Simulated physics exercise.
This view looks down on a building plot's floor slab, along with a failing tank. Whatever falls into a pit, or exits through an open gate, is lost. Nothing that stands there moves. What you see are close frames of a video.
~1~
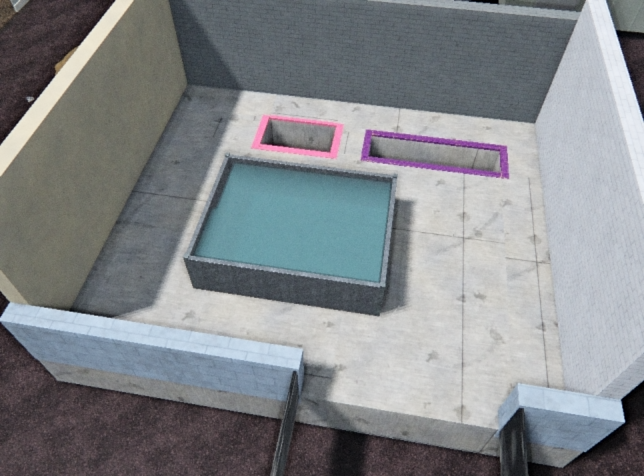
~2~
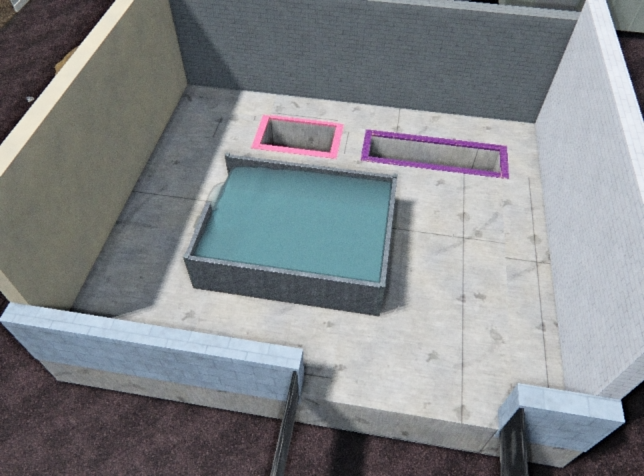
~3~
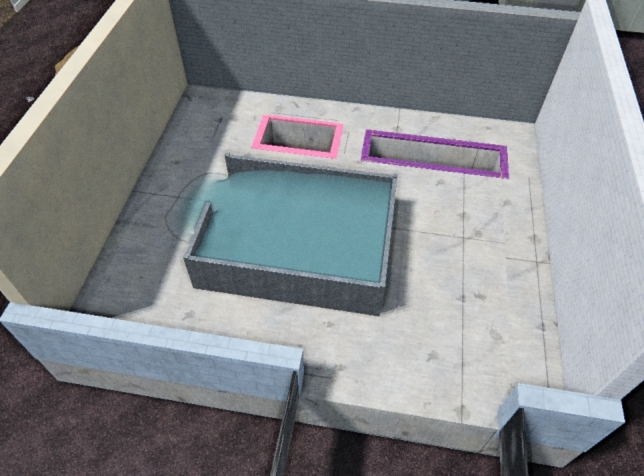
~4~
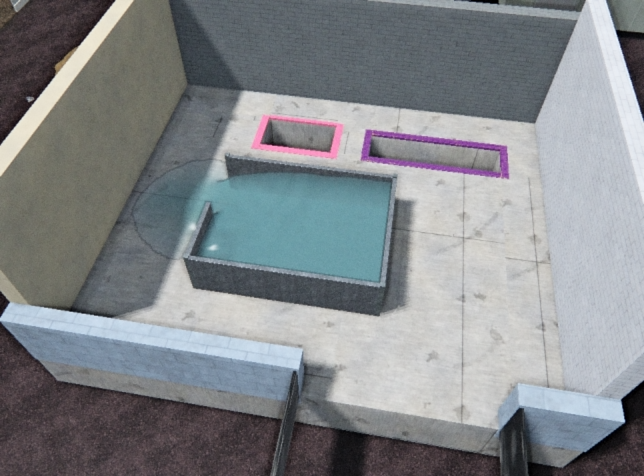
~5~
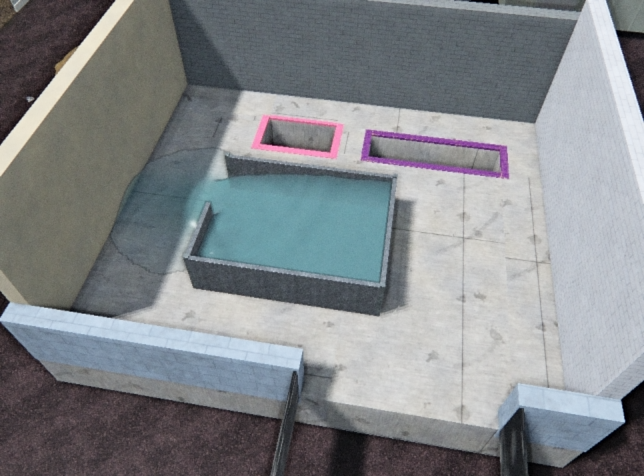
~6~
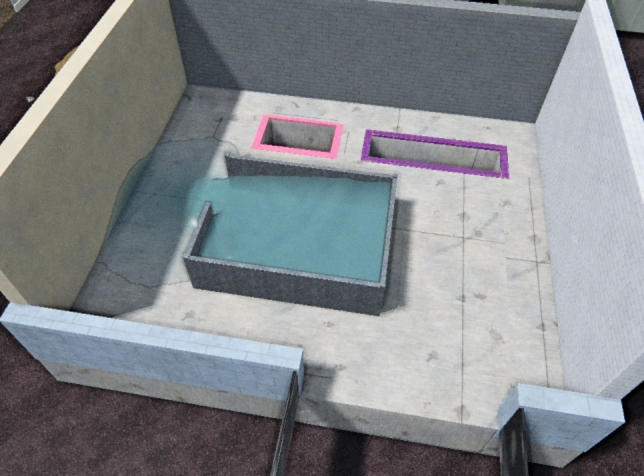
Water in a dark-walled tank sat still, then poured out through a gap at its back left corner and spread in a thin, widening sheet across the pale floor to the cream wall.
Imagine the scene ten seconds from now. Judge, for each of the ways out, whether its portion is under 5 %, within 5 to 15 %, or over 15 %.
Result: The gate will get an average slice of five to fifteen per cent; the purple pit will get an average slice of five to fifteen per cent; the pink pit will get a big slice beyond fifteen per cent.
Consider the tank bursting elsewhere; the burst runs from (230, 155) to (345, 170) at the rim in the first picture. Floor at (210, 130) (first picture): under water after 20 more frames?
Outcome: Swamped.
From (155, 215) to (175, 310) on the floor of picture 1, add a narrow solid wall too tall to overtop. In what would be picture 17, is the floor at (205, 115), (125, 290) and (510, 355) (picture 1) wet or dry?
Swamped; swamped; spared.
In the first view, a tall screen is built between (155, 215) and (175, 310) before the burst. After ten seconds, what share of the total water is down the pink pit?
Roughly 25 per cent ends up in the pink pit.
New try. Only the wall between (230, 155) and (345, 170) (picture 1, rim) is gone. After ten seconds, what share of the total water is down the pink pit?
The pink pit gets 60 per cent.
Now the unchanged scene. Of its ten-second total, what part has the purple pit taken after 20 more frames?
The figure is near 5 per cent.
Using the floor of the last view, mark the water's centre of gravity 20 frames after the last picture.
Near (244, 218).
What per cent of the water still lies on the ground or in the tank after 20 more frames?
About 98 per cent.
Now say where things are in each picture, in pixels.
The first picture shows still water in the water tank at (298, 218).
In the second picture, the front is at a hidden place, out from the gap at (224, 200).
In the third picture, the front is at (172, 218), out from the gap at (225, 202).
In the fourth picture, the front is at (139, 210), out from the gap at (225, 203).
In the fifth picture, the front is at (144, 169), out from the gap at (225, 203).
In the sixth picture, water pours out at (225, 203) and has run to (99, 256).
A moment on, water covers 20 % of the floor; the gate 0 %, the purple pit 0 %, the pink pit 0 %.
Next, water covers 25 % of the floor; the gate 0 %, the purple pit 0 %, the pink pit 0 %.
Then, water covers 50 % of the floor; the gate 0 %, the purple pit 0 %, the pink pit 2 %.
Later, water covers 70 % of the floor; the gate 2 %, the purple pit 3 %, the pink pit 10 %.
In the end, water covers 95 % of the floor; the gate 7 %, the purple pit 7 %, the pink pit 19 %.
